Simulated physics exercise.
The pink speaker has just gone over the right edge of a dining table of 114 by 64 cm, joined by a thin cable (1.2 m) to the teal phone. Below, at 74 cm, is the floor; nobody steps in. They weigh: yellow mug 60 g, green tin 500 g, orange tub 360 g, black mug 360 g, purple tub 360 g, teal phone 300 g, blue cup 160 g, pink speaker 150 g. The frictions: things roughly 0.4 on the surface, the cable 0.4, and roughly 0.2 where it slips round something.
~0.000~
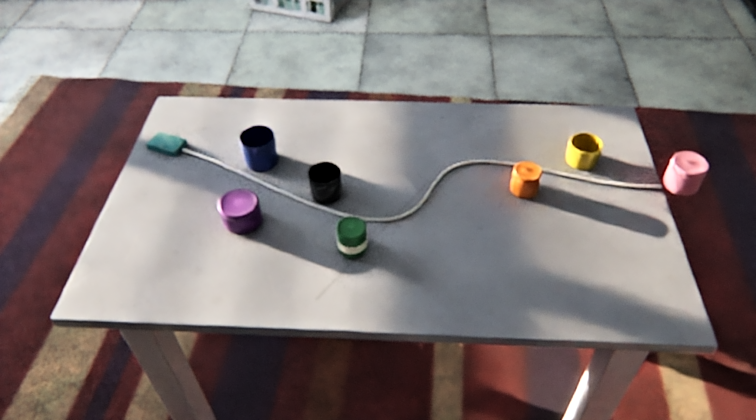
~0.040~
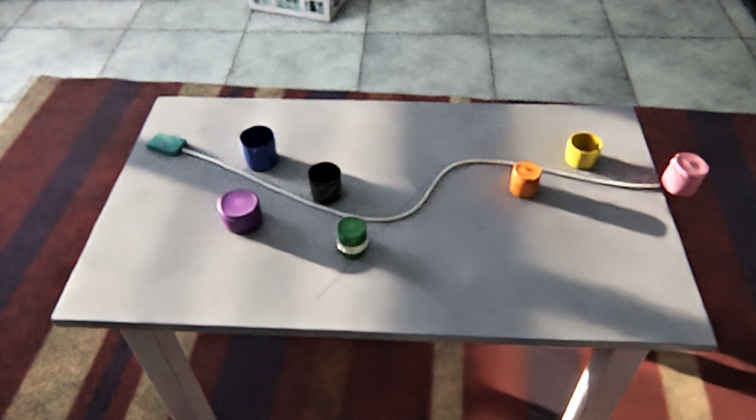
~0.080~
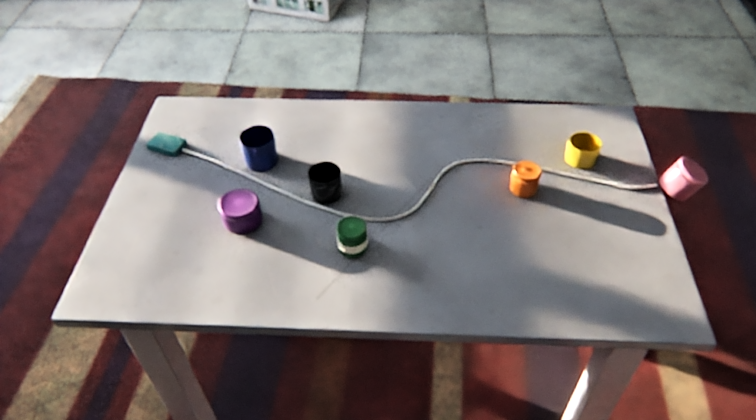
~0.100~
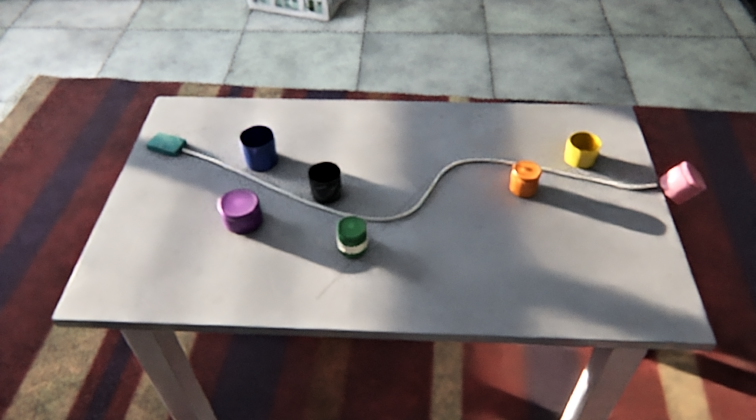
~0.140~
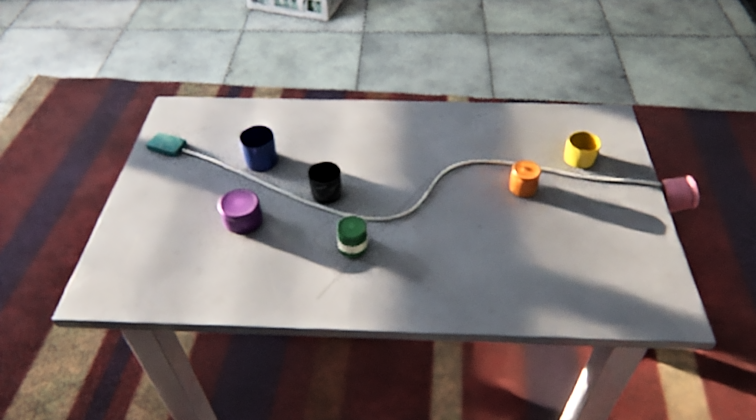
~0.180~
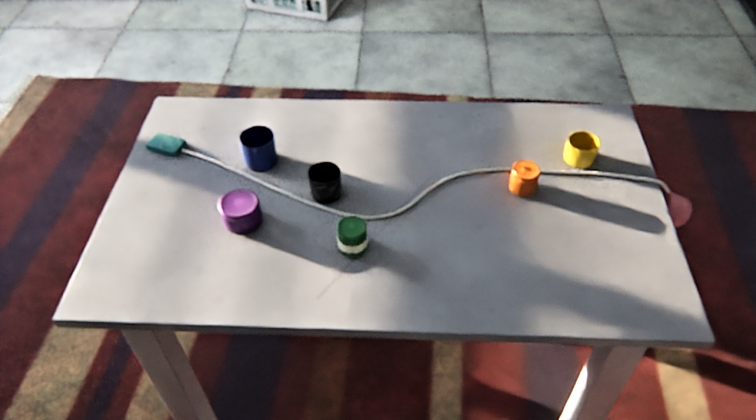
A small pink cylindrical object, joined by a thin cable to a teal object on a table, tilts at the right edge and drops partly below it, drawing the cable slightly straighter, while the surrounding colored containers stay still.
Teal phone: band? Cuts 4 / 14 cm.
Low.
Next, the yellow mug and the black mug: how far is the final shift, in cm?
The yellow mug ends up around 0 cm from its start and the black mug around 0 cm.
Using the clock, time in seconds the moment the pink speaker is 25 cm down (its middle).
Answer: Never.
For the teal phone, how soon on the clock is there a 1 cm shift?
About: Teal phone 0.30 s.
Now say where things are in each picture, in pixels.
The first picture shows teal phone (166, 141); cable runs through (605, 183) (497, 162) (417, 207) (230, 168).
The second picture shows pink speaker (690, 164); cable runs through (604, 182) (418, 207) (230, 168).
The third picture shows pink speaker (689, 169); cable runs through (603, 182) (417, 206) (230, 168).
The fourth picture shows pink speaker (683, 183); cable runs through (602, 182) (417, 206) (230, 168).
The fifth picture shows pink speaker (678, 194); cable runs through (605, 180) (417, 206) (230, 168).
The sixth picture shows teal phone (166, 142); cable runs through (621, 176) (416, 201) (229, 168).
By 0.4 s, the cable's tail end at (186, 153); teal phone 1 cm off its start, pink speaker over the edge.
By 0.7 s, the cable's tail end at (187, 153); teal phone 2 cm off its start, pink speaker over the edge.
By 0.9 s, the cable's tail end at (188, 153); teal phone 2 cm off its start at (171, 144), pink speaker over the edge.
By 1.2 s, the cable's tail end at (188, 153); teal phone 2 cm off its start, pink speaker over the edge.
By 2.4 s, the cable's tail end at (188, 153); teal phone 2 cm off its start at (171, 144), pink speaker over the edge.
